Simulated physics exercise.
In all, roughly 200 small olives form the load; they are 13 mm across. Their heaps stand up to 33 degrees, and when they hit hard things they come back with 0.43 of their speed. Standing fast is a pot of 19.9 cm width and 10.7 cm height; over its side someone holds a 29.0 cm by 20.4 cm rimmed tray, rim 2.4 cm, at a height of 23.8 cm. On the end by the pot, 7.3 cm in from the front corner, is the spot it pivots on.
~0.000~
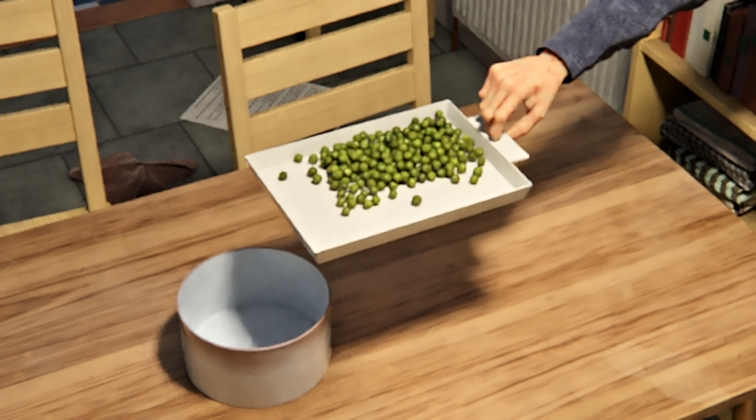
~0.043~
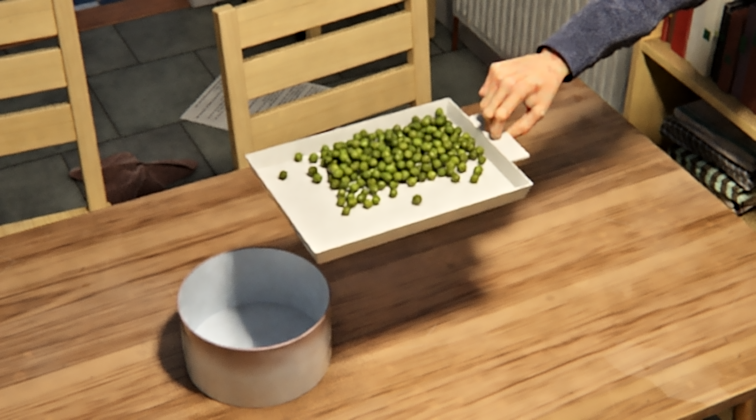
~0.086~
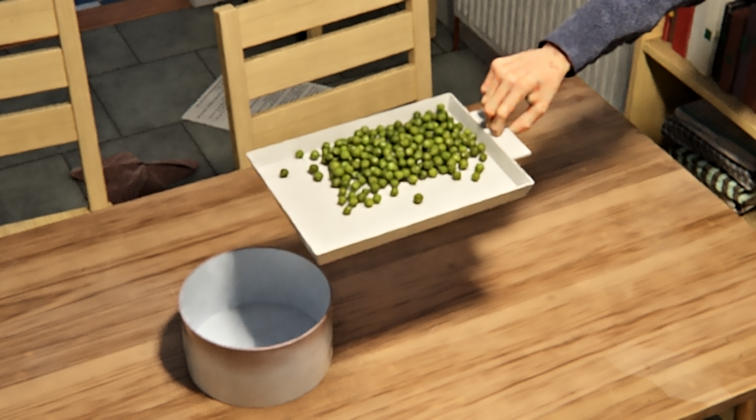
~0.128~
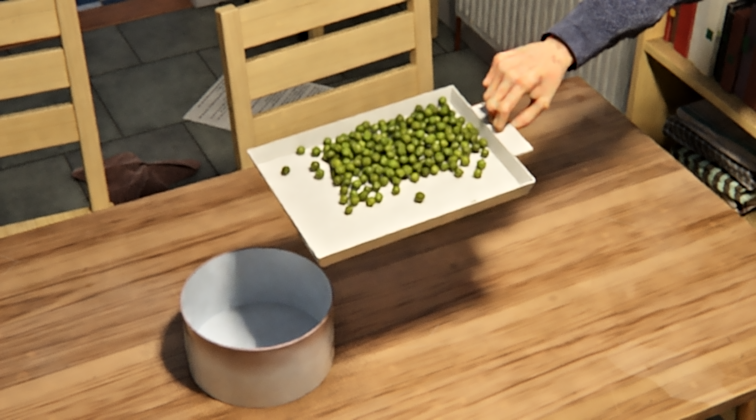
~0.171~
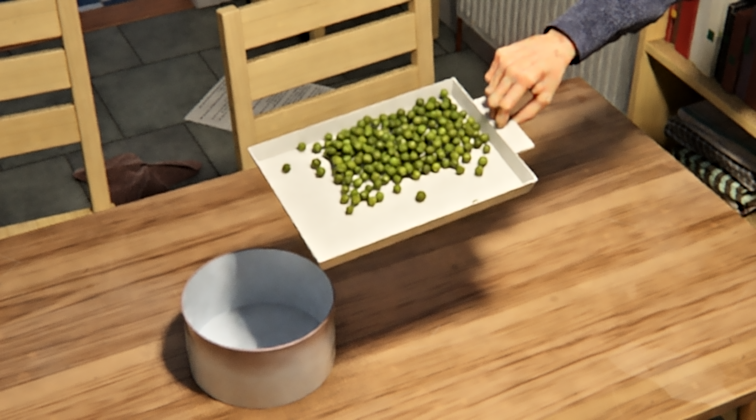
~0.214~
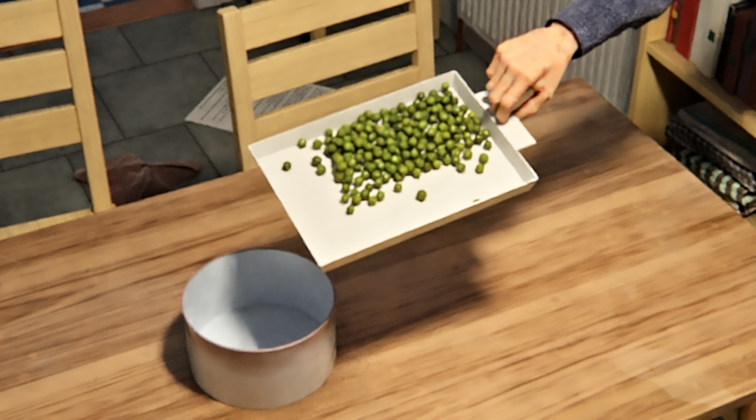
The clip opens on a hand holding a rimmed white tray of small green olives above a wooden table, with an empty pot at lower left. The hand slowly raises the tray's right side, tilting it slightly toward the pot, while the olives stay bunched together on its surface.
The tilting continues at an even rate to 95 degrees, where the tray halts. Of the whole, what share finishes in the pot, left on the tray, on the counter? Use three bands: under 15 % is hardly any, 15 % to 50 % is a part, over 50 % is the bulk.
Shares - pot: Hardly any; left on the tray: Hardly any; counter: The bulk.
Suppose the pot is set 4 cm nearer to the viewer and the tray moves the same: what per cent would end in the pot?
I'd put it at around 35 per cent.
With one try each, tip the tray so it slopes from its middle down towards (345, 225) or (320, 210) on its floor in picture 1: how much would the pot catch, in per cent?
The share comes to roughly 20 in a hundred, then roughly 80 in a hundred.
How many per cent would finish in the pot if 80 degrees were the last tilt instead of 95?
Roughly 0 %.
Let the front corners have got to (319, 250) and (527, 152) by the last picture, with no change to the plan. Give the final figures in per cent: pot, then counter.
The pot gets 80 and the counter 20.
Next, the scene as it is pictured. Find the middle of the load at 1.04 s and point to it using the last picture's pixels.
Roughly pixel (365, 250).
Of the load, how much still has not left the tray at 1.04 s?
Roughly 75 percent of the load, I'd say.
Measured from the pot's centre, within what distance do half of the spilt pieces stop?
18 cm.
After 0.71 s, tilt 52 degrees; the tray holds 100 %, the pot 0 %.
After 1.04 s, tilt 78 degrees; the tray holds 75 %, the pot 0 %.
Then, at 1.46 s, tilt 95 degrees; the tray holds 10 %, the pot 0 %.
In the end, at 2.4 s, pot 0 %, tray 0 %, counter 100 %.
